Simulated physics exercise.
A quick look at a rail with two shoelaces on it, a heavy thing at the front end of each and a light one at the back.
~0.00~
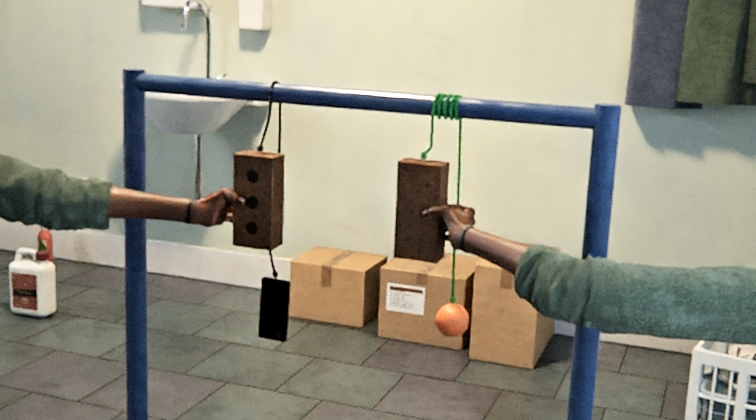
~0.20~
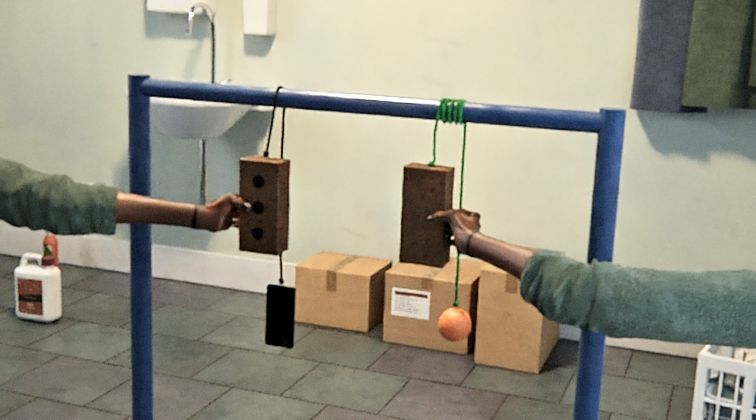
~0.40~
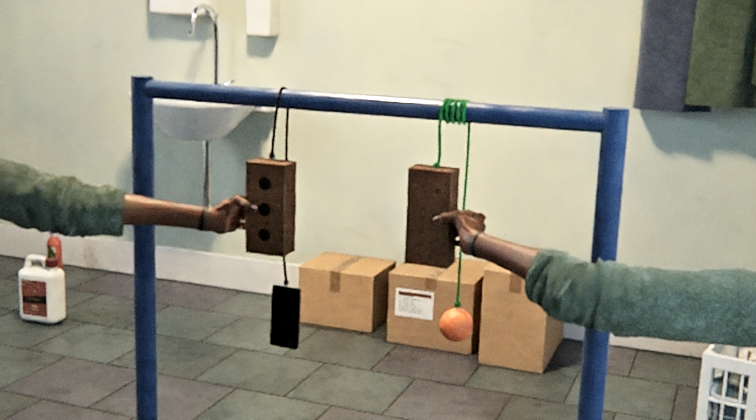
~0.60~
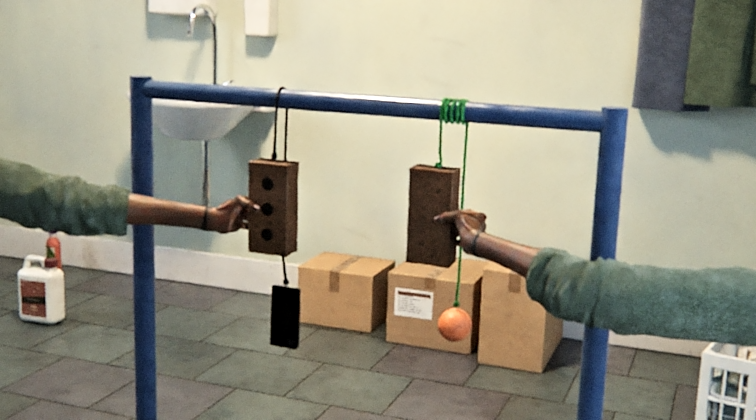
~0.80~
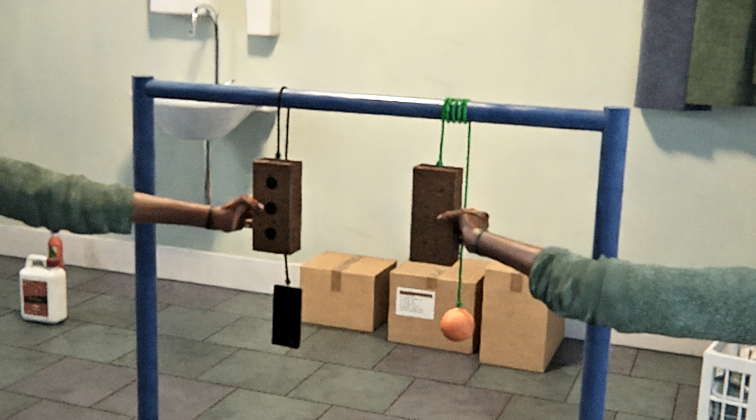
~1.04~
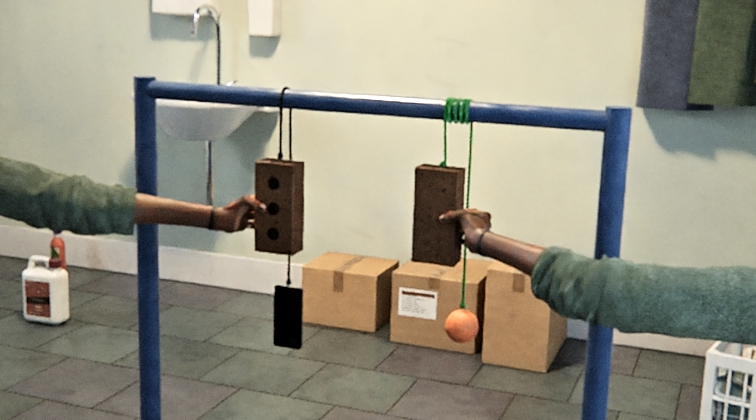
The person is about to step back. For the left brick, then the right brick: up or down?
The left brick runs down to the floor; the right brick is held.
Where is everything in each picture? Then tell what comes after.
In the first frame, left brick (259, 200); right brick (421, 210); left phone (274, 309); right orange (452, 320).
In the second frame, left brick (265, 205); right brick (427, 215).
In the third frame, left brick (271, 207); right brick (432, 216).
In the fourth frame, left brick (274, 207); right brick (433, 215).
In the fifth frame, left brick (277, 206); right brick (436, 215).
In the sixth frame, left brick (280, 206); right brick (439, 215); left shoelace only laid over the rail; right shoelace wound several times round the rail.
After 1.52 s, left brick dropping near (278, 389); right brick off the floor near (443, 217).
After 1.84 s, left brick on the floor; right brick off the floor near (443, 217).
In the end, left brick on the floor; right brick off the floor near (442, 217). The left brick drops and the right brick keeps its height.
